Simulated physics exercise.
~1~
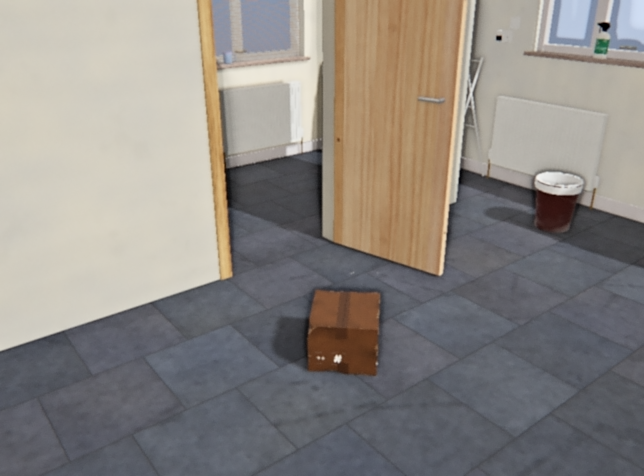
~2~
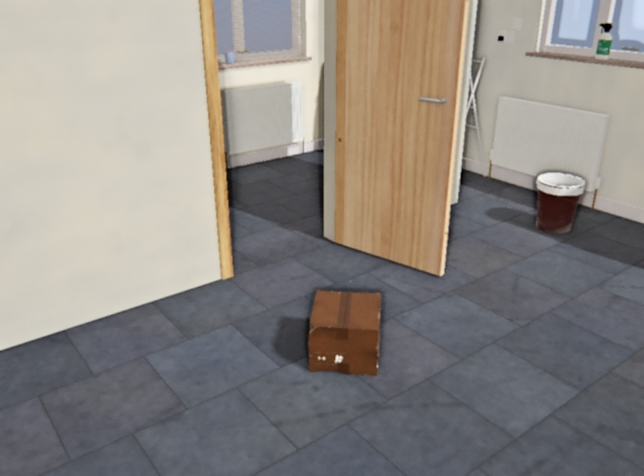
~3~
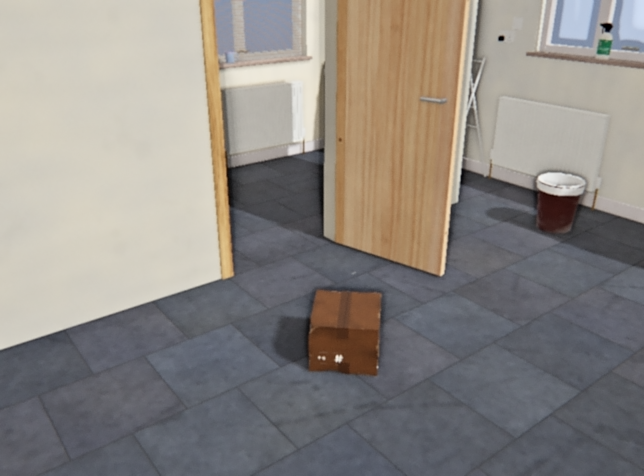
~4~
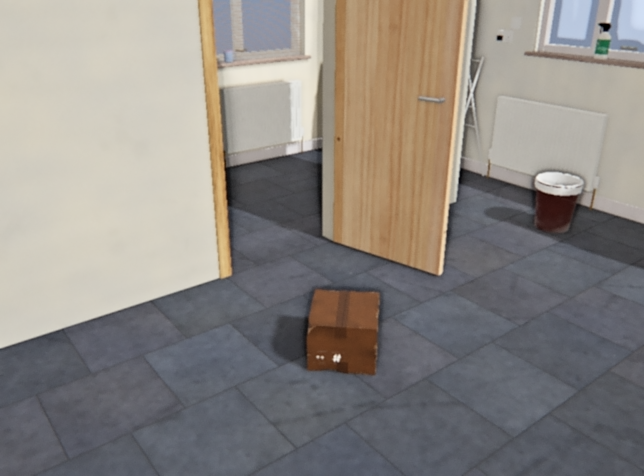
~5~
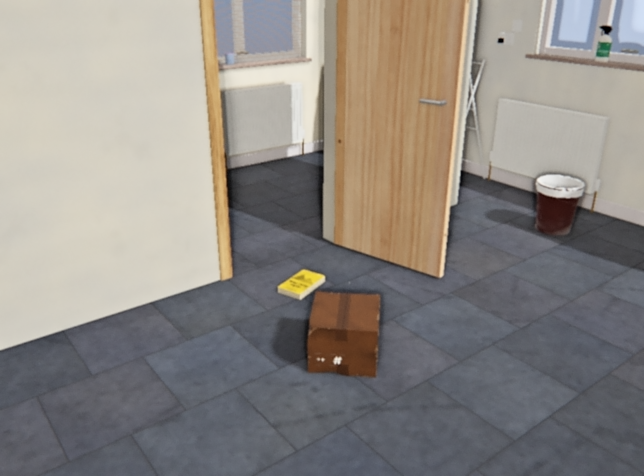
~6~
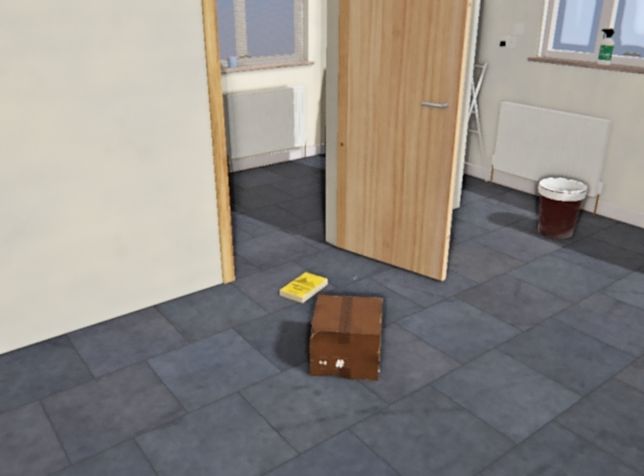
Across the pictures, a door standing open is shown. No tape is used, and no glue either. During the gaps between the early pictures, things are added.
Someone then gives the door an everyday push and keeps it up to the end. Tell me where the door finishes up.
My bet is the door will never touch the frame.
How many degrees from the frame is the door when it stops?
Some 10° open.
Then, 0.80 s later than the last frame, door at 73°.
Then, 1.40 s later than the last frame, door at 35°; yellow book moved a little near (291, 287).
Then, 1.70 s later than the last frame, door at 18°; yellow book moved about its own width near (264, 280).
When it is over, door at 11°; moved from the start, yellow book; brown box as before. End places, in pixels of the last picture, yellow book near (253, 276).
